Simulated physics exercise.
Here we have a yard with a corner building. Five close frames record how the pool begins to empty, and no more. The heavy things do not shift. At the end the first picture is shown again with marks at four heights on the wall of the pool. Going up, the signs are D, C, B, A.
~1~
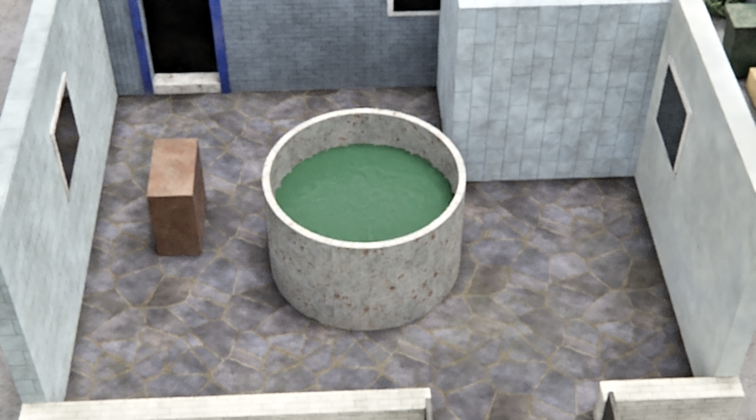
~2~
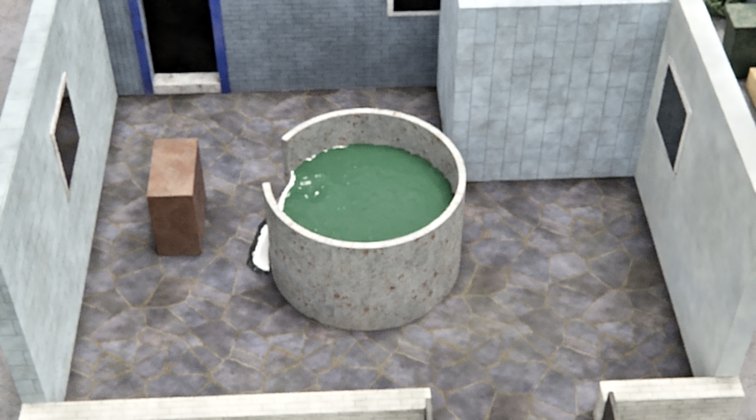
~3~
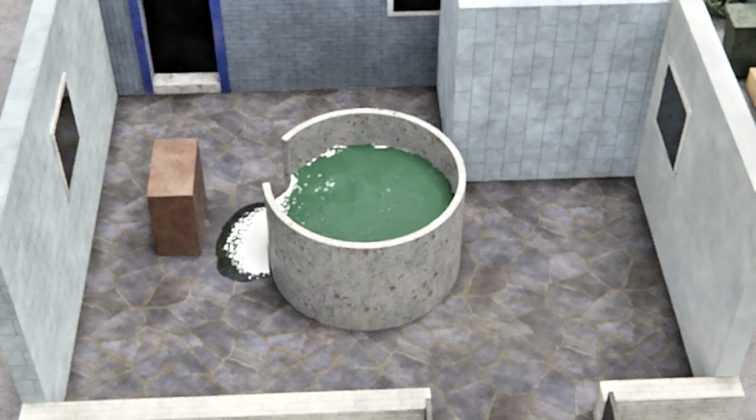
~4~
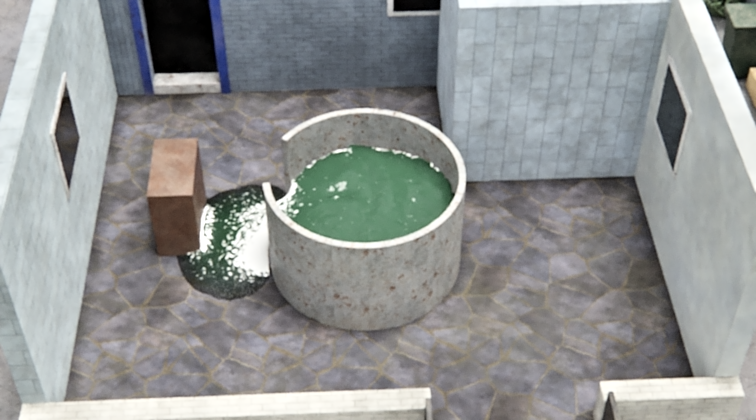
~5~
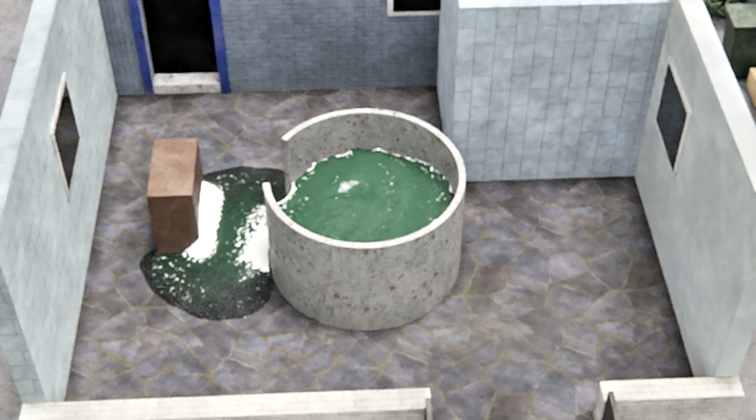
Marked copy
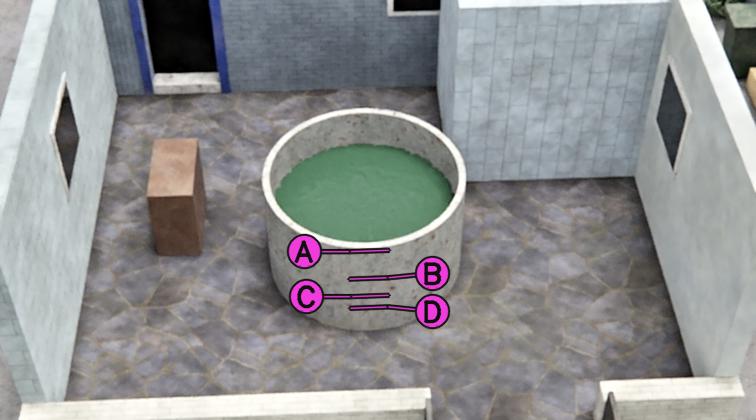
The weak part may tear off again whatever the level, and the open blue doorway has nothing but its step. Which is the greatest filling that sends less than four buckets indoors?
Choose C.
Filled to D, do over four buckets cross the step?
No, that is safe.
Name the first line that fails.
That is line B.
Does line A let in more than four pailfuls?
Yes, that goes wrong.
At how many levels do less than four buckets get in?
Two.
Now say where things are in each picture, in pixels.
Water in the pool at rest, its middle at (365, 205); foot of the blue doorway at (188, 93); open gate at (515, 382).
Water covers 1 % of the ground and shows as far out as (261, 267).
Water covers 3 % of the ground and shows as far out as (230, 269).
Water covers 5 % of the ground and shows as far out as (209, 204).
Water covers 9 % of the ground and shows as far out as (151, 272).
On the marked copy, A at (368, 250); B at (369, 278); C at (369, 295); D at (369, 307); from the bottom up D, C, B, A.
If A is chosen, dozens of bucketfuls pour in.
If B is chosen, about 10 bucketfuls get in.
If C is chosen, a bucket or two gets in.
If D is chosen, nothing gets over.
